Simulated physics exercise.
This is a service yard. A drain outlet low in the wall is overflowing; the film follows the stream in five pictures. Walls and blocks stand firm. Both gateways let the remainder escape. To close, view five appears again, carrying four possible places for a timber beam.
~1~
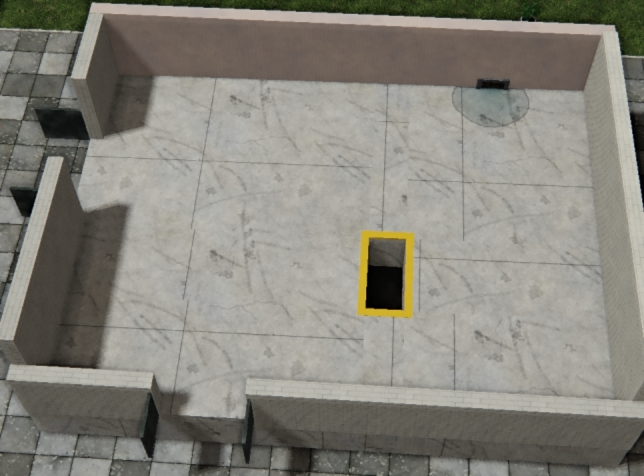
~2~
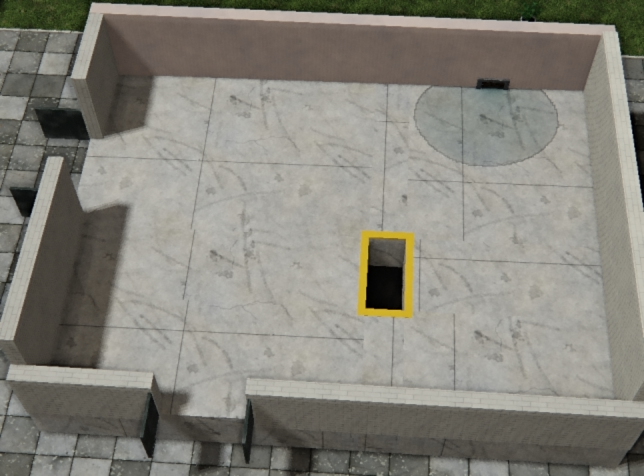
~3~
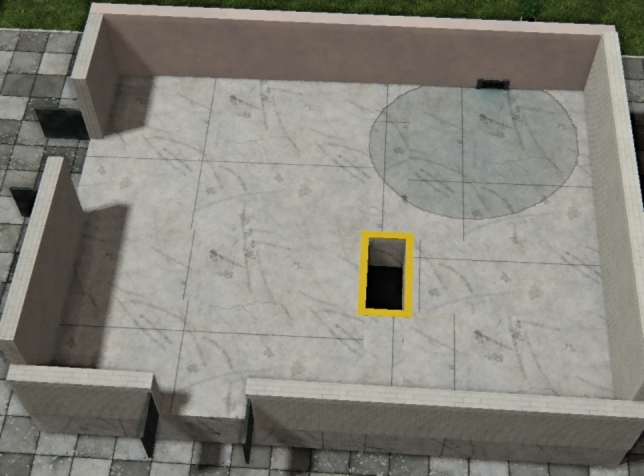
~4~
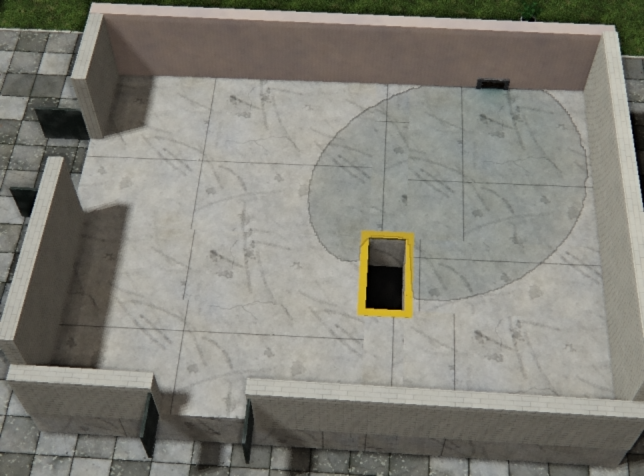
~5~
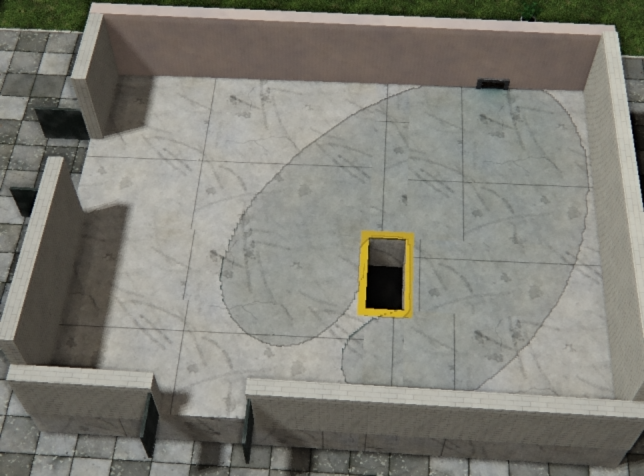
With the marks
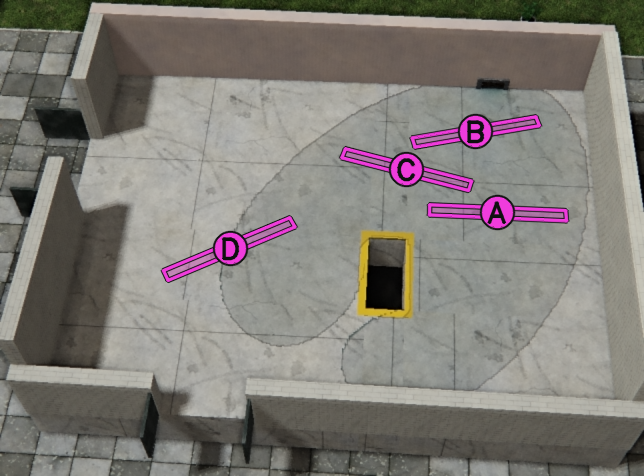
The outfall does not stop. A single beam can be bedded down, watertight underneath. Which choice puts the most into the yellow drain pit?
D is best.
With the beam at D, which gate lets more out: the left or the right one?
The right gate.
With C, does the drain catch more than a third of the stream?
No, it does not.
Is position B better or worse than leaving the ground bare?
Position B is worse.
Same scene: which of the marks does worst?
The answer is B.
In magenta, A from (429, 209) to (566, 215); B from (413, 142) to (537, 121); C from (343, 153) to (470, 185); D from (165, 275) to (292, 222).
With A, about 15 % of the stream goes into the yellow drain pit, about 80 % out by the gates.
With B, about 7 % of the stream goes into the yellow drain pit, about 91 % out by the gates.
With C, about 14 % of the stream goes into the yellow drain pit, about 82 % out by the gates.
With D, about 37 % of the stream goes into the yellow drain pit, about 56 % out by the gates.
